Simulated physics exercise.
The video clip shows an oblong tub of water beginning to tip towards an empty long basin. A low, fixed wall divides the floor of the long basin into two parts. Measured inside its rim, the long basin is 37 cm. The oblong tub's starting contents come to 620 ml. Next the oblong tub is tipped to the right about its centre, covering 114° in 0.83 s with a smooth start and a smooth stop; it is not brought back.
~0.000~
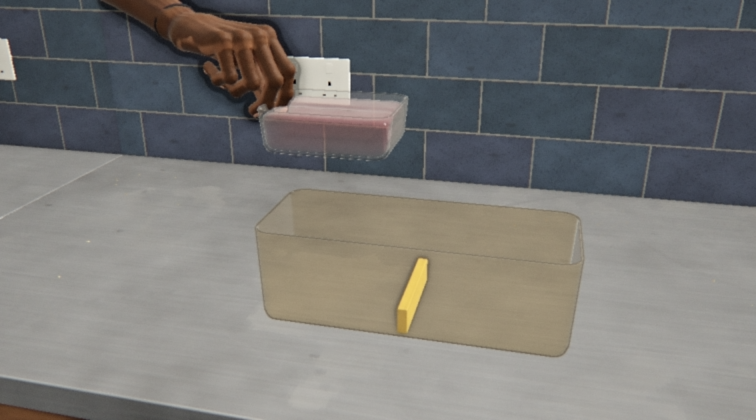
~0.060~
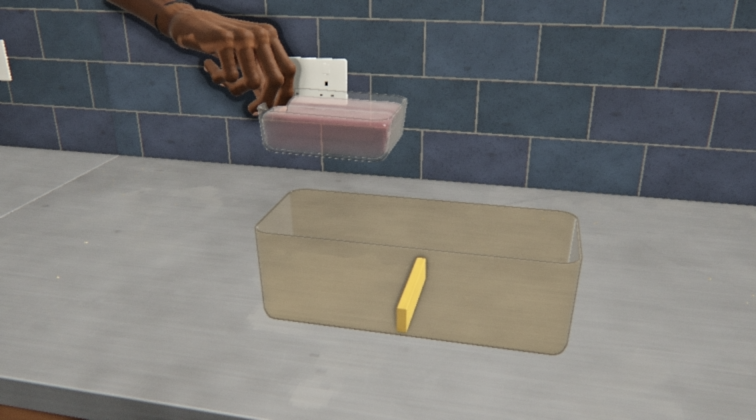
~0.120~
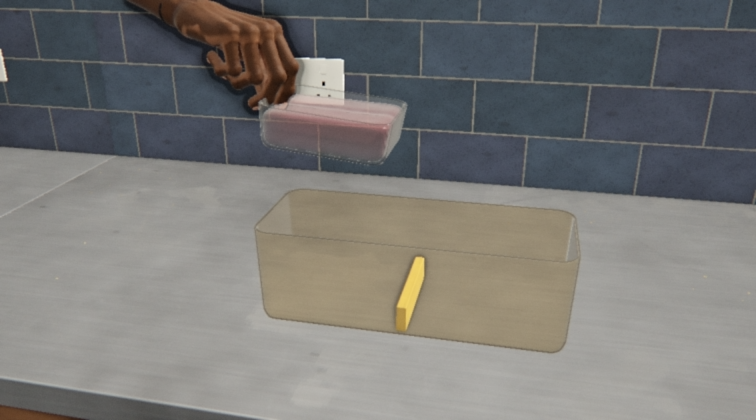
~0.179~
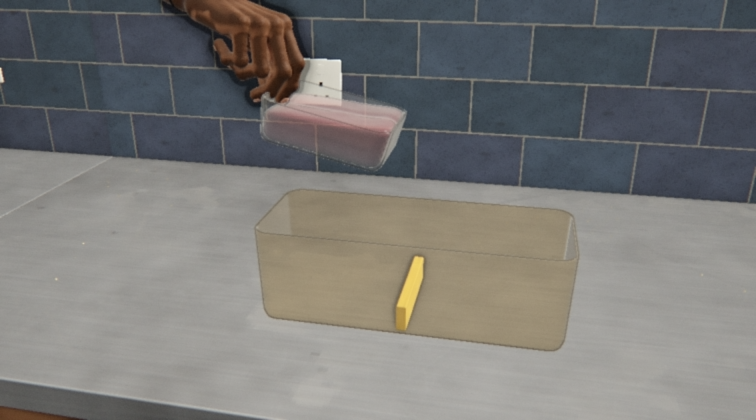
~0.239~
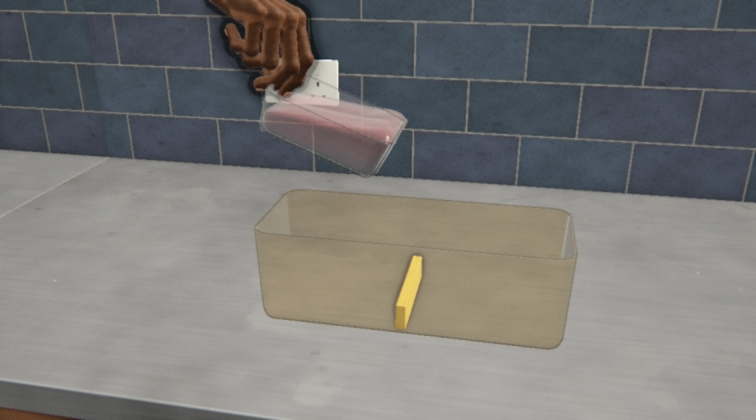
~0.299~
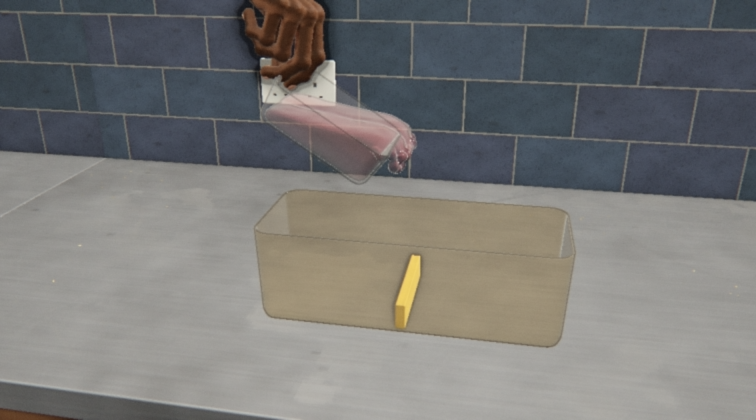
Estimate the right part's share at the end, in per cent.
Roughly 71 per cent is in the right part.
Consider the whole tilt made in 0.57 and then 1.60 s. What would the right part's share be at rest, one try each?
In turn about 65 and 70 per cent.
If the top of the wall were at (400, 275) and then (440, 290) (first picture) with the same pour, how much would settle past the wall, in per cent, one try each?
Try 1: 80 %; try 2: 55 %.
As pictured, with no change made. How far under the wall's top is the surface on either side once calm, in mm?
About 26 mm on the left, about 14 mm on the right.
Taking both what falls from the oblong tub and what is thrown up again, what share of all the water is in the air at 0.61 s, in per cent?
It comes to about 14 percent.
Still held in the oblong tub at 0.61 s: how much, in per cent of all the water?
Fraction remaining: Approx. 3 per cent.
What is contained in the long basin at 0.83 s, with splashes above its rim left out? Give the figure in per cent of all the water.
It works out near 92 per cent.
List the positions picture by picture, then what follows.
The first frame shows tilt 0°; pouring edge (400, 108); surface from (278, 105) to (399, 113); the long basin's rim runs from (274, 210) to (581, 240); the wall's top is at (413, 284).
The second frame shows tilt 1°; pouring edge (399, 110); surface from (277, 105) to (398, 113).
The third frame shows tilt 6°; pouring edge (399, 115); surface from (278, 103) to (398, 115).
The fourth frame shows tilt 13°; pouring edge (399, 124); surface from (278, 102) to (399, 118).
The fifth frame shows tilt 22°; pouring edge (398, 134); surface from (278, 102) to (390, 124); 6 per cent is over the edge.
The sixth frame shows tilt 33°; pouring edge (394, 146); surface from (277, 101) to (382, 131); 16 per cent is over the edge.
After 0.61 s the tilt is 95° and 3 per cent is still to pour, 9 is left of the wall and 71 right of it.
After 0.83 s the tilt is 114° and 0 per cent is still to pour, 21 is left of the wall and 72 right of it.
After 1.07 s the tilt is 114° and 0 per cent is still to pour, 22 is left of the wall and 72 right of it.
After 1.33 s the tilt is 114° and 0 per cent is still to pour, 22 is left of the wall and 71 right of it.
In the end 22 per cent lies left of the wall, 71 right of it and 6 outside.
